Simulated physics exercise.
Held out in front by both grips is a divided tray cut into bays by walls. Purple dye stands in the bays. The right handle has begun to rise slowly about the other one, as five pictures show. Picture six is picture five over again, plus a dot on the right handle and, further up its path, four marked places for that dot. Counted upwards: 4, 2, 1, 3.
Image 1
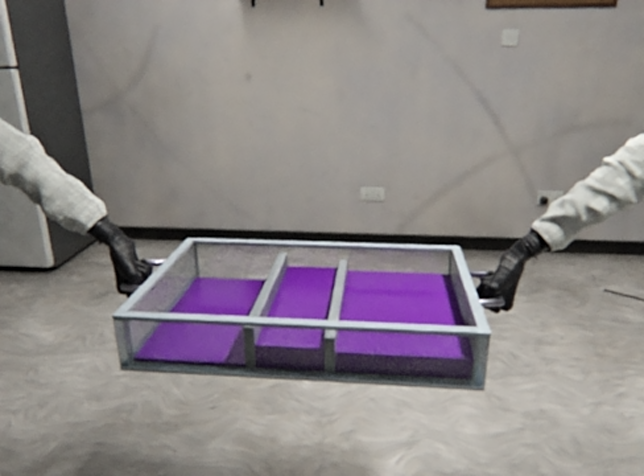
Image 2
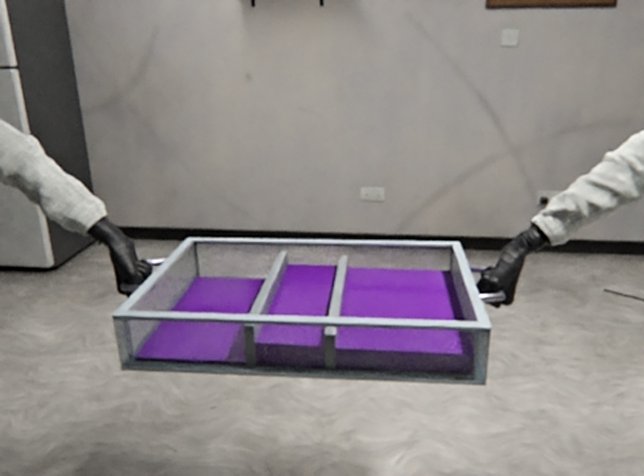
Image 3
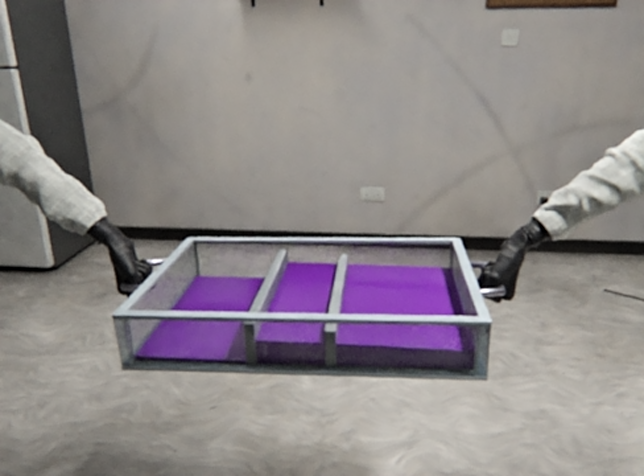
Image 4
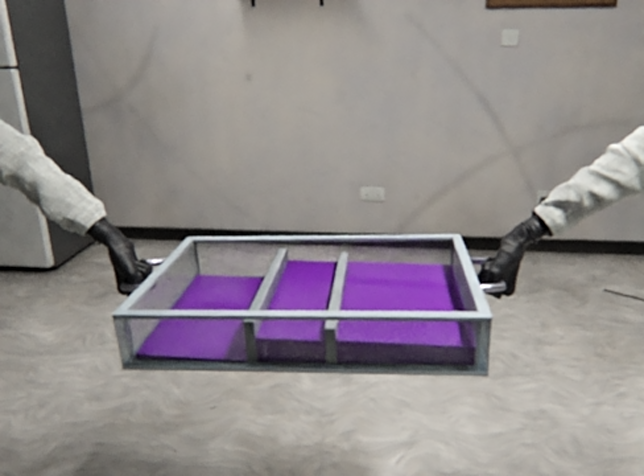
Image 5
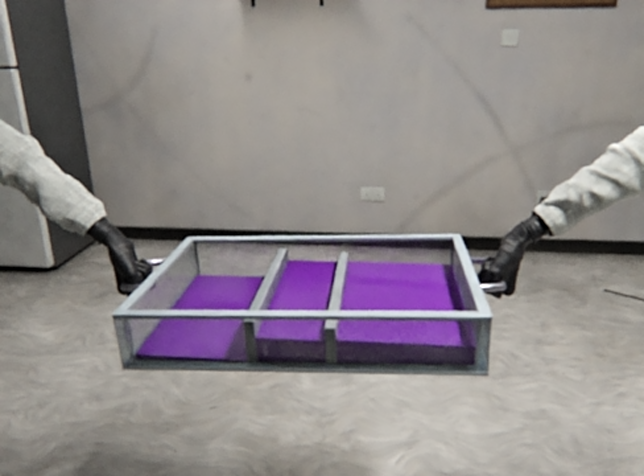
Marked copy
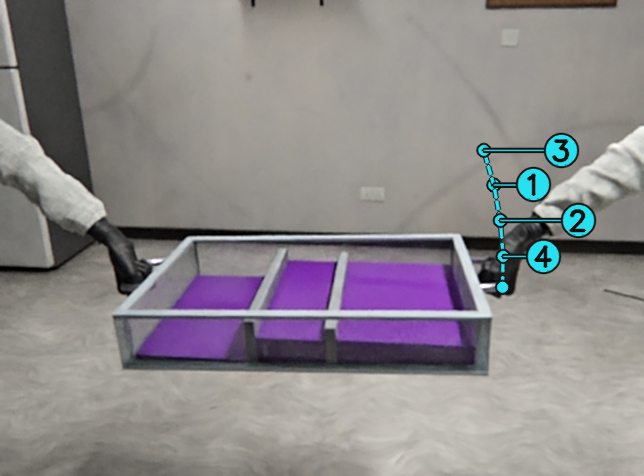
Clear divided tray of purple liquid tilting very slightly down to the left, held at both ends by black-gloved hands.
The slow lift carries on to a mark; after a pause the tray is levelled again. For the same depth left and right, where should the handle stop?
3 works best here.
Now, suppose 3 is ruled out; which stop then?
That is stop 1.
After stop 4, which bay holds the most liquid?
It is the right one.
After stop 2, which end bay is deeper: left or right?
The right one.
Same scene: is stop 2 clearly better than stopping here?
No, hardly at all.
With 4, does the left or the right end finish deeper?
The right end bay.
In cyan, 1 at (493, 184); 2 at (500, 220); 3 at (483, 150); 4 at (503, 256).
If 1 is chosen, the right end bay stands much deeper than the other; nothing spills.
If 2 is chosen, the right end bay stands much deeper than the other; nothing spills.
If 3 is chosen, the two end bays stand about equally deep; nothing spills.
If 4 is chosen, the right end bay stands much deeper than the other; nothing spills.
